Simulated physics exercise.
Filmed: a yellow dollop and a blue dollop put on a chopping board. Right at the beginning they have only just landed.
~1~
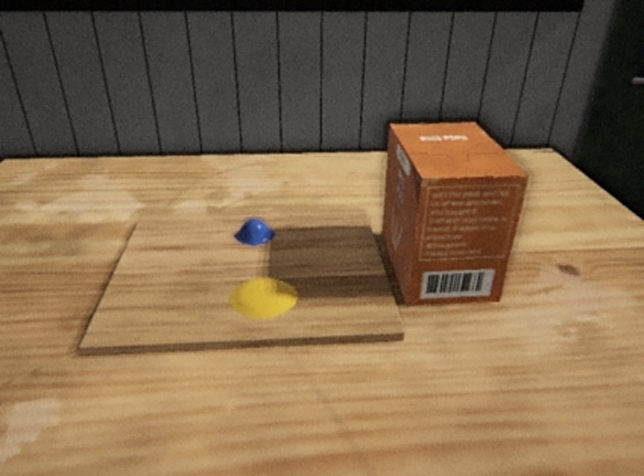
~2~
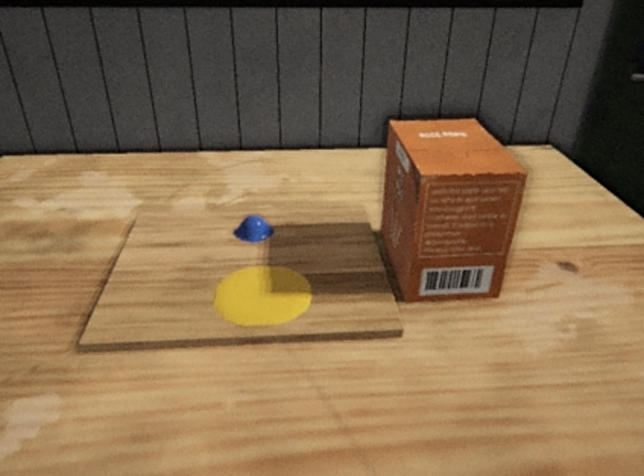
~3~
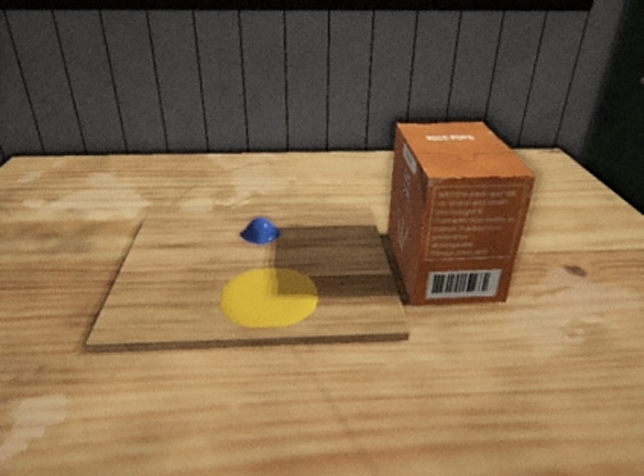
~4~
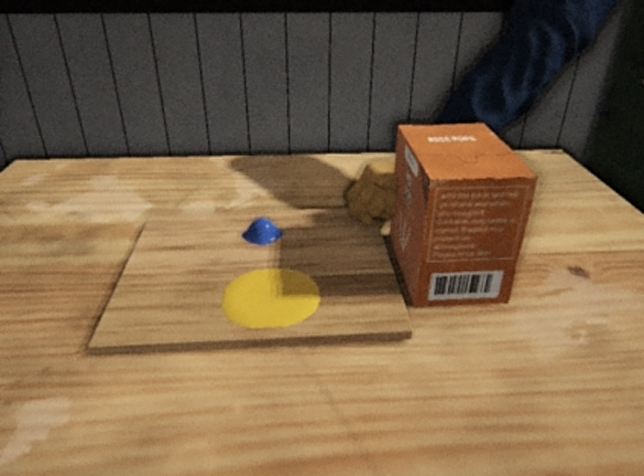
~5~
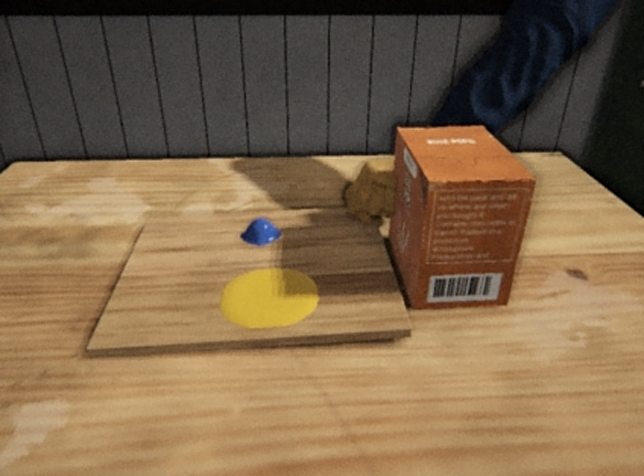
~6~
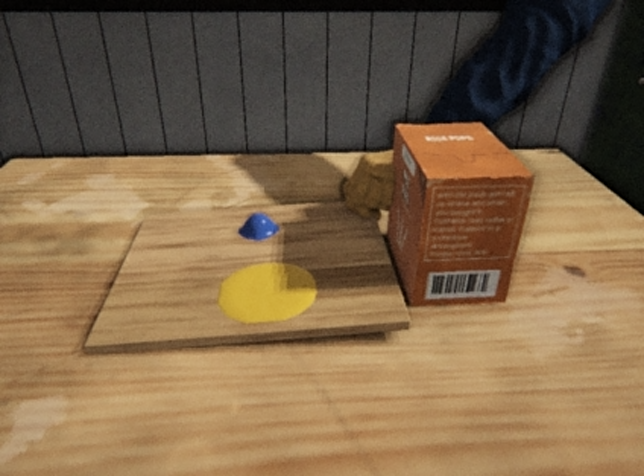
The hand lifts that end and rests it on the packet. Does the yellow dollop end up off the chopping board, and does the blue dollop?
In short, the yellow dollop ends up off it; the blue dollop stays put.
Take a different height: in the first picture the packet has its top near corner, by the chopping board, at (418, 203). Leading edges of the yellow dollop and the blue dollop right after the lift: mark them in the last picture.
(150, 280); (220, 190).
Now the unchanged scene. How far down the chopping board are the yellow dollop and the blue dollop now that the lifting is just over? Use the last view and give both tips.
I'd say close to (130, 283) for the first and close to (215, 184) for the second.
Next, slope about 33°; the yellow dollop has crept down a long way; the blue dollop has not moved.
After that, the yellow dollop is dripping off the low end; the blue dollop has not moved.
Finally, slope about 33°; the yellow dollop is dripping off the low end; the blue dollop has not moved.
